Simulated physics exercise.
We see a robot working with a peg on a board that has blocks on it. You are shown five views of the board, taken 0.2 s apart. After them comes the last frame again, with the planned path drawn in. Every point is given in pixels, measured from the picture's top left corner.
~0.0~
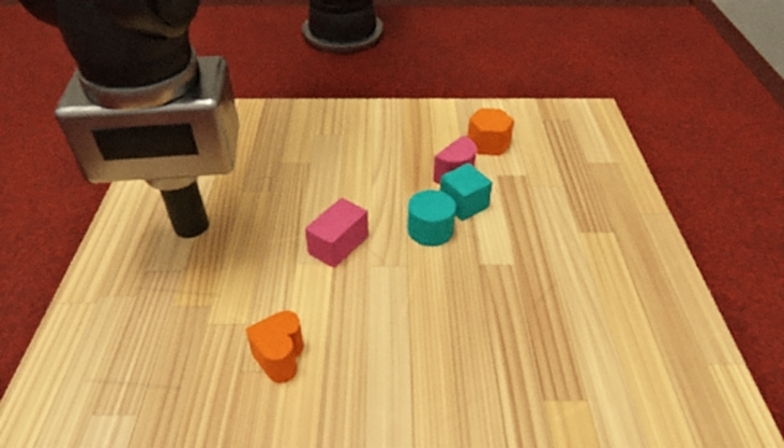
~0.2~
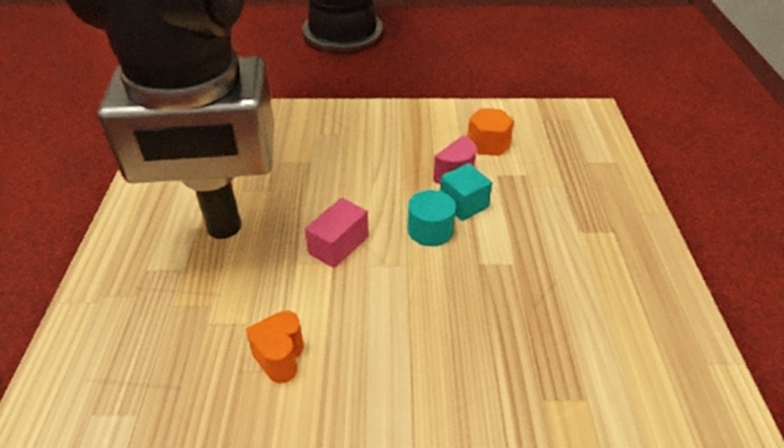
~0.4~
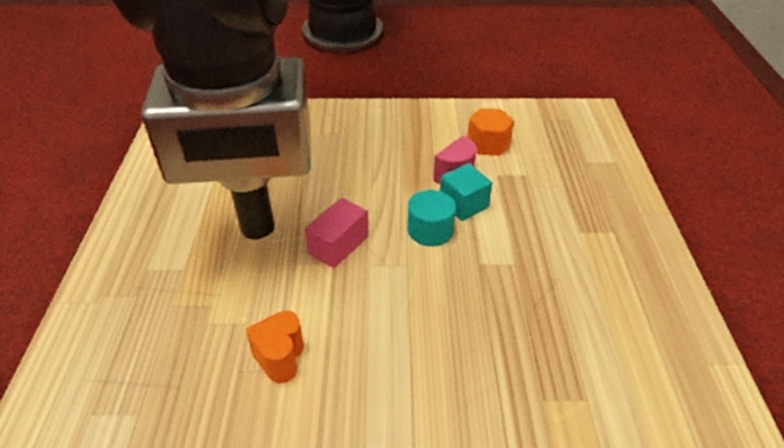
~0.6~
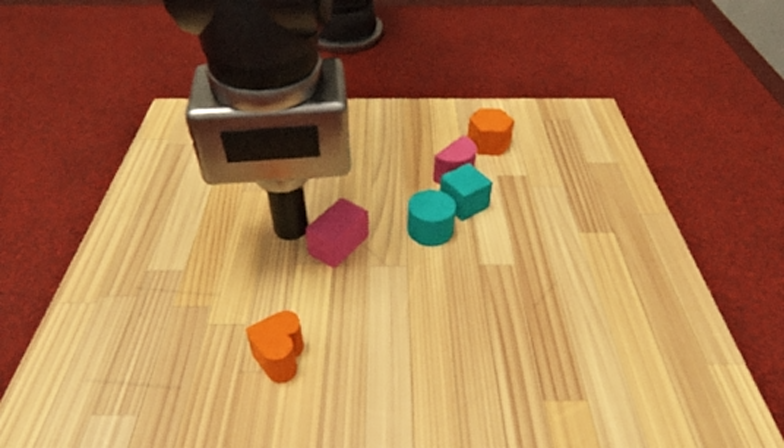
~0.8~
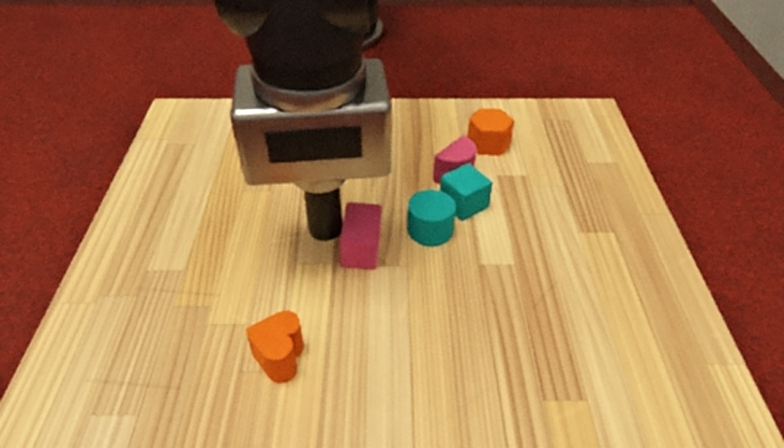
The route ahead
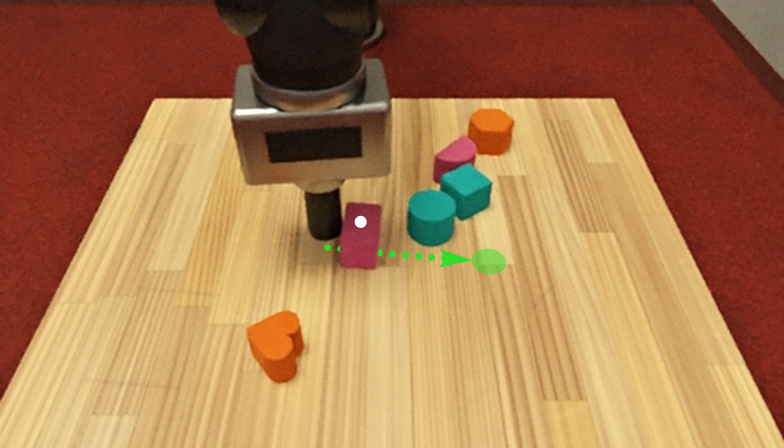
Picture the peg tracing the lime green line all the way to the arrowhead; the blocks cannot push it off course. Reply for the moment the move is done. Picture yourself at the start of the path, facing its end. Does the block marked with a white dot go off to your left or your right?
It shifts leftward.
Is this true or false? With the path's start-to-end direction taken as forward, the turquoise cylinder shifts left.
That statement is accurate.
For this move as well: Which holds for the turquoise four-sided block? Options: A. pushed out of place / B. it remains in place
I choose A.
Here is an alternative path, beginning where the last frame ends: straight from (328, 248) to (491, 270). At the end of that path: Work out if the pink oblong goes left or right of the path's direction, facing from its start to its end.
Its shift is leftward.
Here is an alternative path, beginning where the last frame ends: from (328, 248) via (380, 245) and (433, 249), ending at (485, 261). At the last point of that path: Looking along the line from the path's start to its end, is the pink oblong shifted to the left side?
I believe so.
The drawn path runs in a line from (328, 248) to (489, 261); the dot is on the pink oblong.
The first path, step by step. One third of the way, peg at (381, 234); pink oblong at (416, 218), turned 40° anticlockwise; turquoise cylinder at (447, 200); turquoise four-sided block at (471, 177).
Two thirds of the way, peg at (437, 239); pink oblong at (471, 222), turned 45° anticlockwise; turquoise cylinder at (491, 197); turquoise four-sided block at (488, 169), turned 50° anticlockwise.
At the end, peg at (492, 243); pink oblong at (524, 221), turned 60° anticlockwise; turquoise cylinder at (521, 189); turquoise four-sided block at (492, 165), turned 75° anticlockwise.
